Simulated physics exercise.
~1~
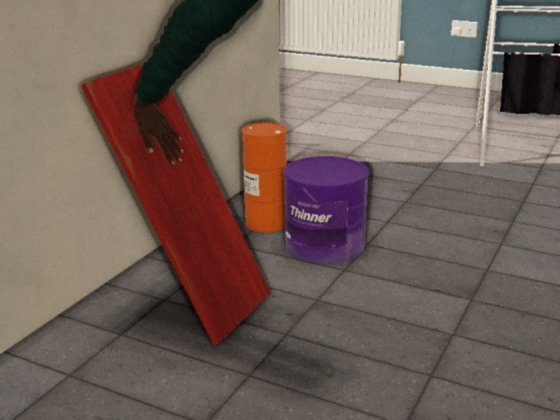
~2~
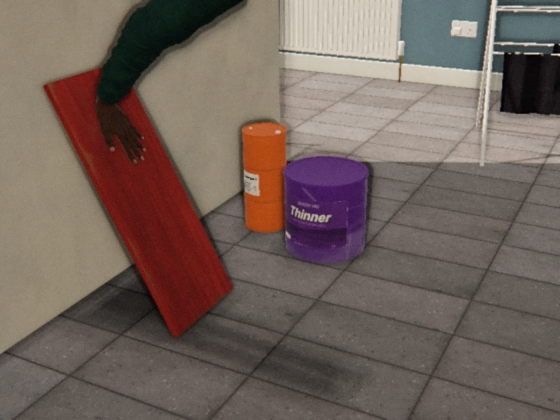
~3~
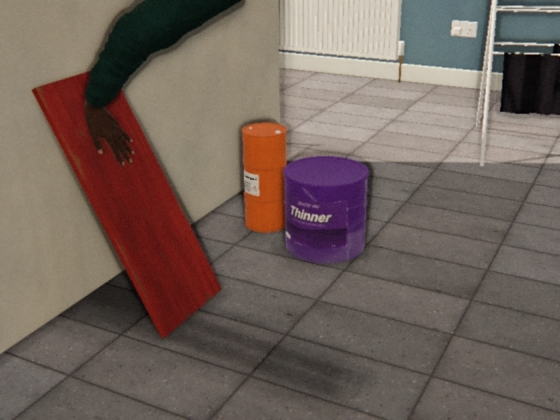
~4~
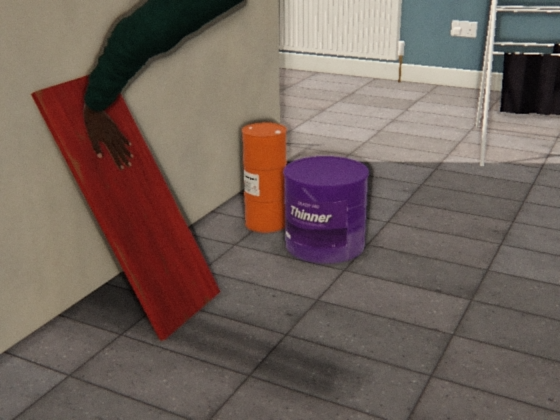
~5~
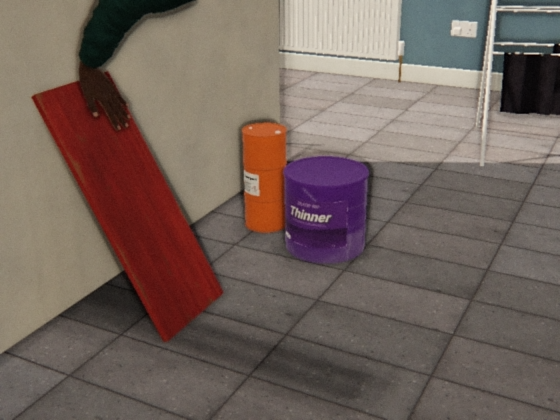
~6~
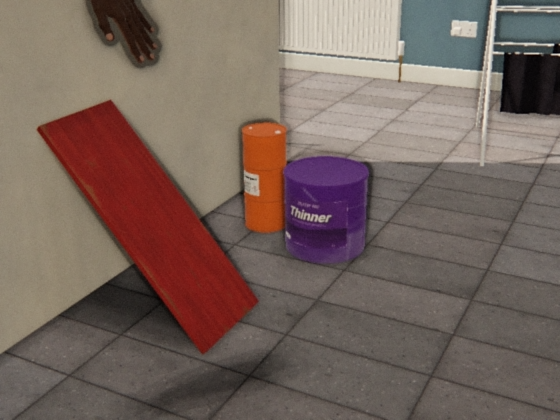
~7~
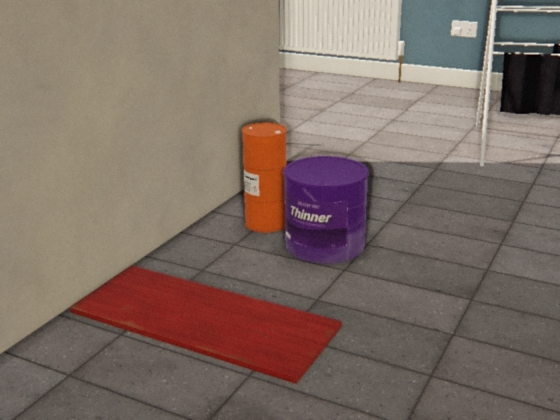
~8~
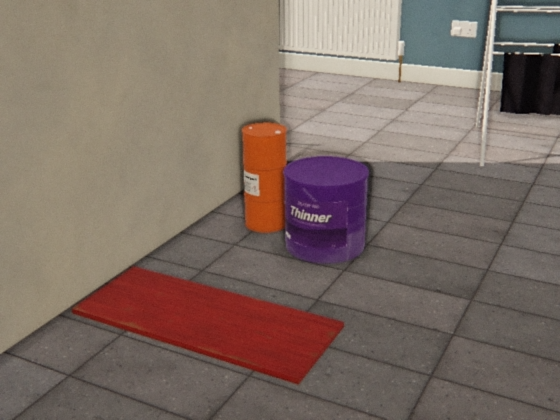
To begin with, a hand in a dark green sleeve holds a red board upright at a slant on a grey tiled floor, near an orange canister and a purple pail labelled Thinner. The hand moves the board left and settles it leaning against the pale wall. Then the hand lets go and draws back up without a push. The board does not hold, and its foot slides out to the right as its top sinks down the wall. It ends lying on the floor, at rest, while the canister and pail stay standing in place.
